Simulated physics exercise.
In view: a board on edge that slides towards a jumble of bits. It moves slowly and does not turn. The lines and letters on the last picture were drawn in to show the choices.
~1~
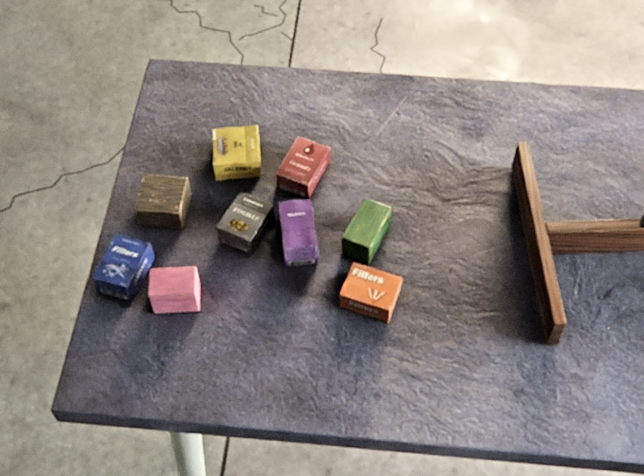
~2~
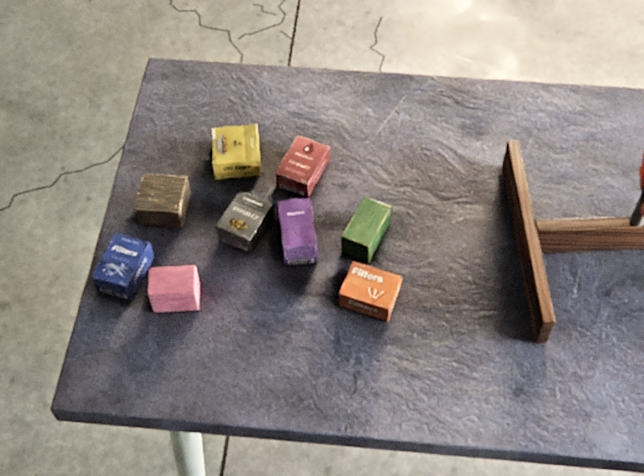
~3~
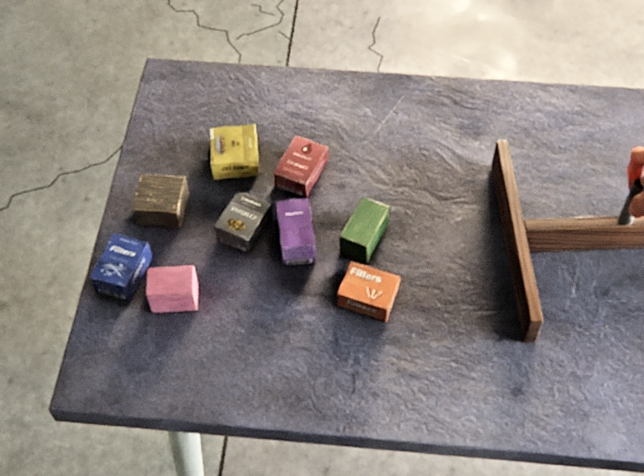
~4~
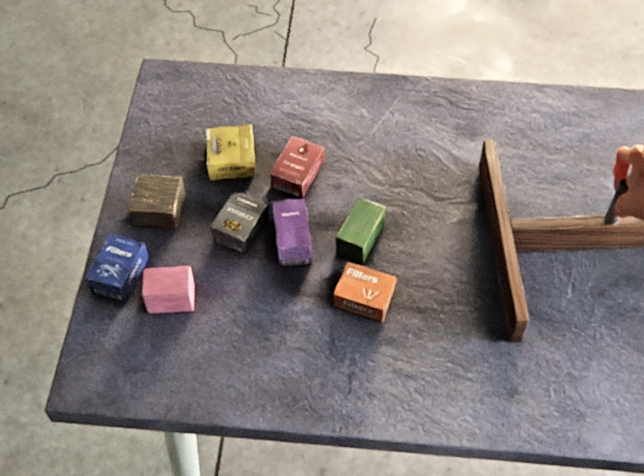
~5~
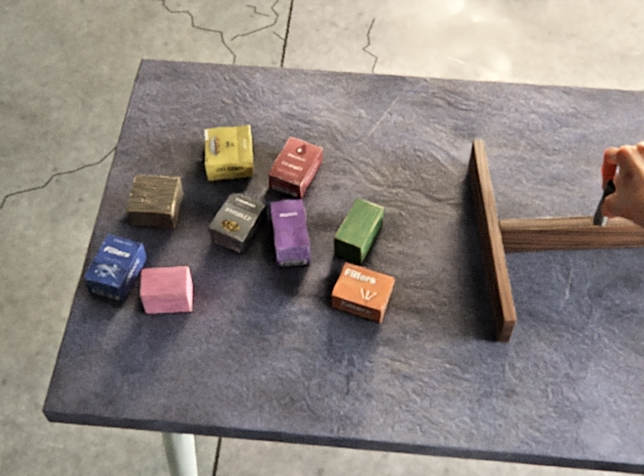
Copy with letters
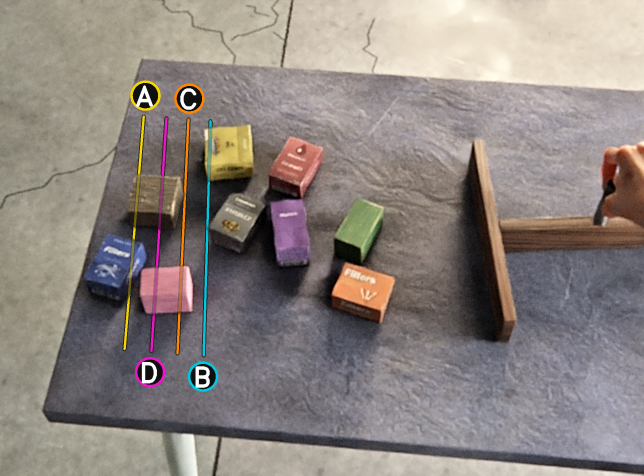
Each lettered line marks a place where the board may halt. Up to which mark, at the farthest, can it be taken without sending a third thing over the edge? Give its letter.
As far as mark C.
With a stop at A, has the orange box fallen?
No.
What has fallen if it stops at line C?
It is the black block.
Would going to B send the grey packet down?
No.
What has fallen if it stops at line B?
It is the black block.
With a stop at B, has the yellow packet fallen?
No.
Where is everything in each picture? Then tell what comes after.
Blue box (124, 267); purple box (298, 233); red packet (304, 168), in the first frame.
Board (530, 226); green block (366, 230), in the second frame.
Board (519, 225); pink block (173, 290), in the third frame.
Board (505, 225); orange box (365, 291), in the fourth frame.
Board (493, 225); blue box (116, 267); purple box (290, 233); red packet (296, 168), in the fifth frame.
On the marked copy, A at (135, 223); B at (207, 228); C at (183, 227); D at (160, 225).
Taking C. A third of the way, board (380, 216); orange box (348, 295); green block (352, 232).
Two thirds of the way, board (268, 208); black block (139, 201); grey packet (180, 219).
When it is over, board (184, 202); black block over the edge; grey packet (98, 213); one fallen.
As for the rest, A drops six; B is within the limit but short; D drops four.
